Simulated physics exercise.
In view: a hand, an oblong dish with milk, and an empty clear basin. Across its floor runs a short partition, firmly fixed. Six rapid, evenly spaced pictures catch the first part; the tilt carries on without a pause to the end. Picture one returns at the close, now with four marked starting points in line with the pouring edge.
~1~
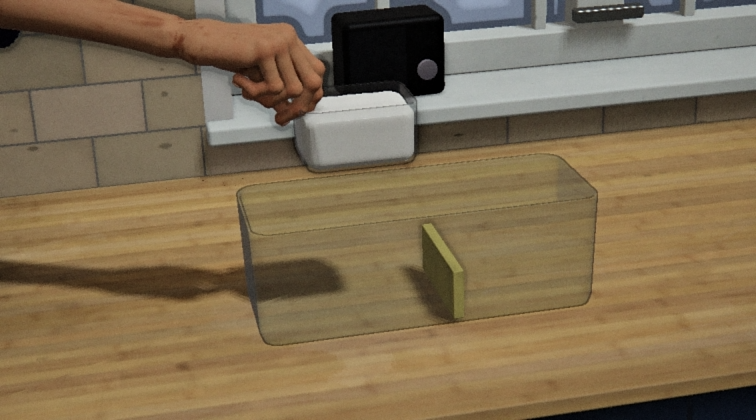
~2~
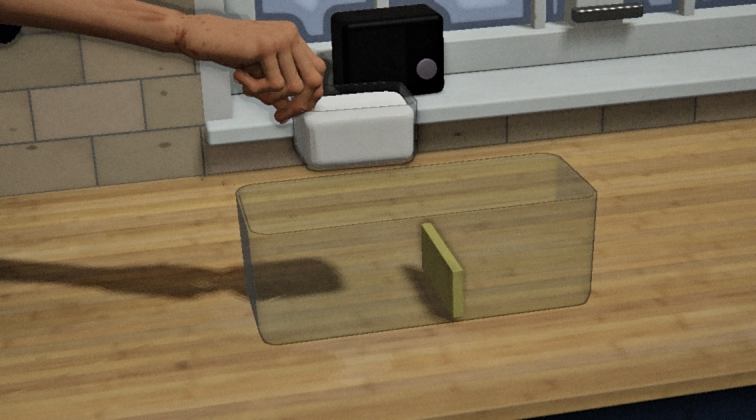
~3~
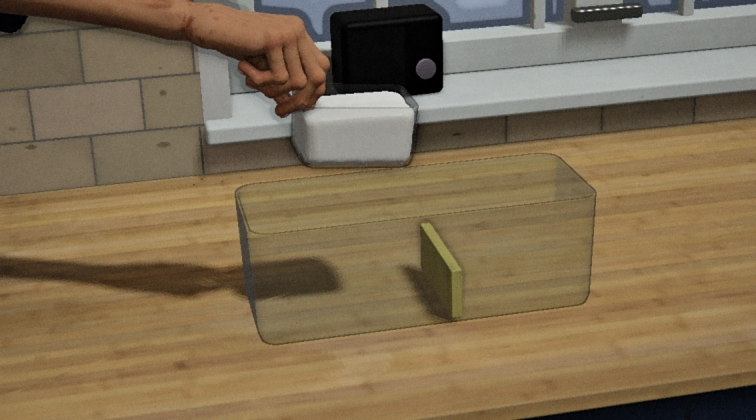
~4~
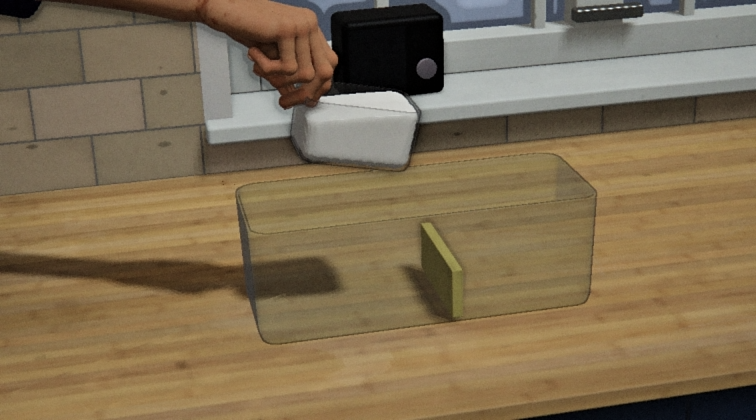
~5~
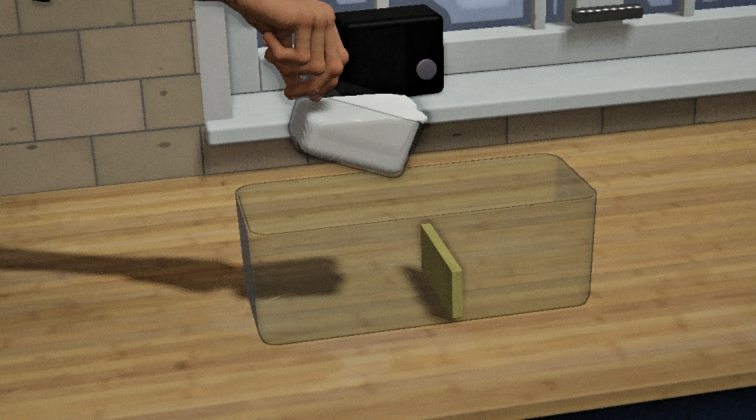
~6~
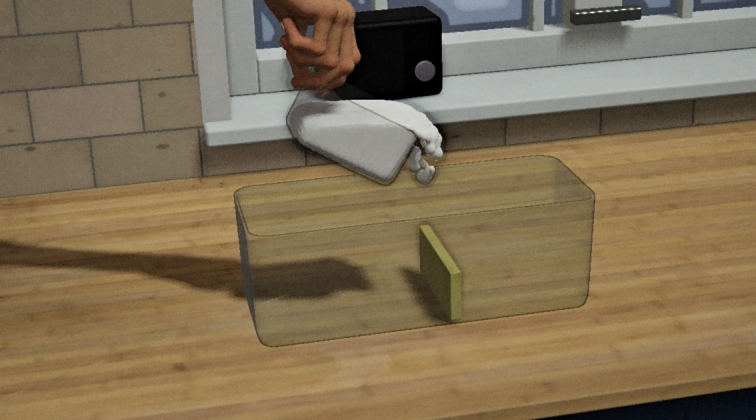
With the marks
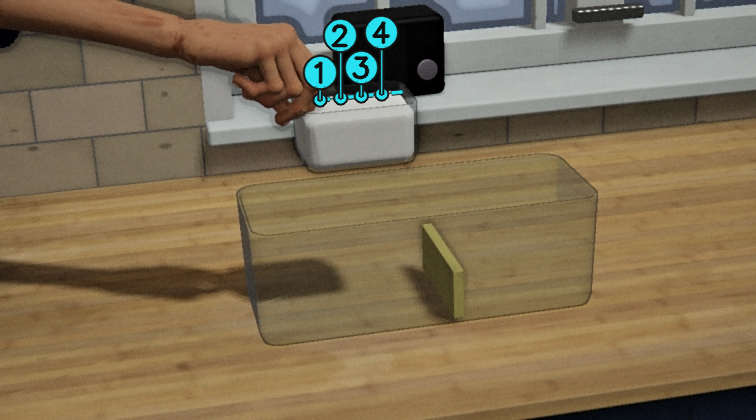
On a wooden counter, a hand tilts a dish of white milk rightward over a clear basin.
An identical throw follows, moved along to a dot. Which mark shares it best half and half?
Go for 4.
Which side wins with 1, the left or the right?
The left side.
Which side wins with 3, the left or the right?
More ends on the left.
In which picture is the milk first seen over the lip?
Picture 5.
In cyan, 1 at (320, 100); 2 at (340, 97); 3 at (361, 95); 4 at (381, 94).
If 1 is chosen, about 99 % ends left of the wall and 1 % right of it.
If 2 is chosen, about 98 % ends left of the wall and 1 % right of it.
If 3 is chosen, about 86 % ends left of the wall and 14 % right of it.
If 4 is chosen, about 46 % ends left of the wall and 54 % right of it.
